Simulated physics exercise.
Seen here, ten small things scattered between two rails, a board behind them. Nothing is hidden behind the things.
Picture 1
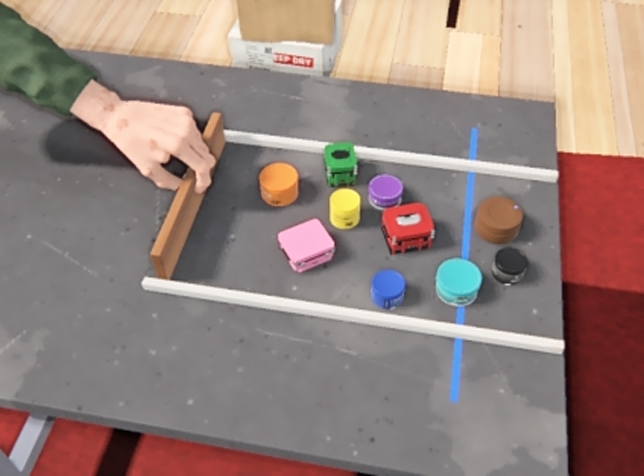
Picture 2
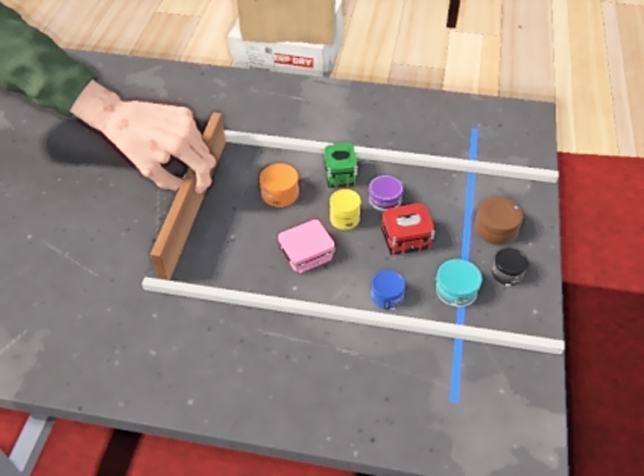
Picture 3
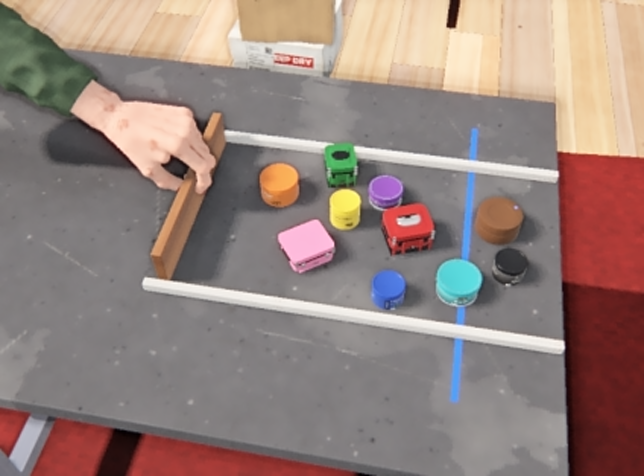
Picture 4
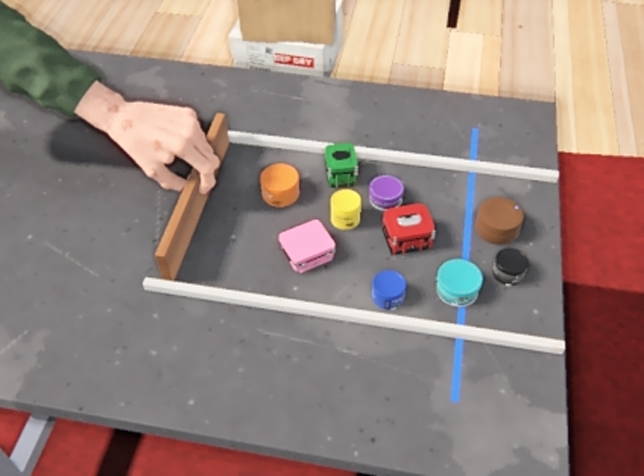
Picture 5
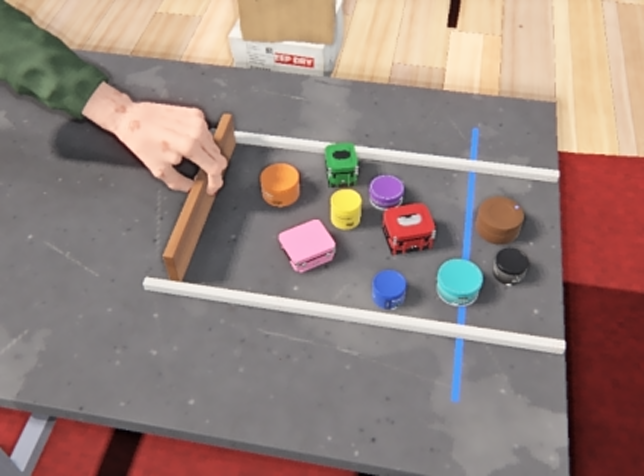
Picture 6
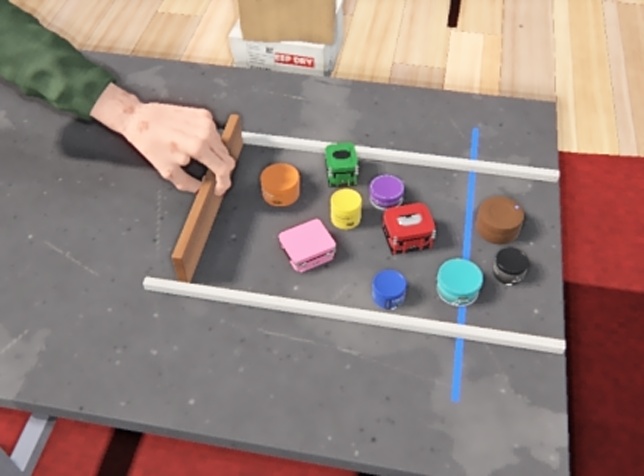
A hand in a green sleeve holds a wooden board upright at the left of a dark grey table, seen from above at an angle. Between two white rails lie ten small containers, orange, green, yellow, purple, pink, red and blue left of a blue line, turquoise on it, brown and black beyond. The hand, at first almost still, slides the board slightly right, touching none, while the containers and view stay practically unchanged.
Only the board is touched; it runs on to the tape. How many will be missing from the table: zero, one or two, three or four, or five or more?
The number that fall off is zero.
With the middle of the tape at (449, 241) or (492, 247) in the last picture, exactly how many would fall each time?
In that order 0 and 1.
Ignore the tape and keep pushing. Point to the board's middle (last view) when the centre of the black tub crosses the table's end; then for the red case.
For the black tub at (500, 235), for the red case at (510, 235).
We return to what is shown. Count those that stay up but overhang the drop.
The number is 1.
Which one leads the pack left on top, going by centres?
The brown lid.
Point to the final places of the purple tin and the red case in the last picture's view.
The purple tin at (518, 202), the red case at (523, 235).
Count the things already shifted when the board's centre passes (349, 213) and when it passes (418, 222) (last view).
5 and 9.
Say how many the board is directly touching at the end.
5 of them.
Soon after, none off yet; black tub at rest near (510, 266); brown lid at rest near (500, 220); turquoise pot at rest near (459, 283).
At rest, the number that fall off is zero.
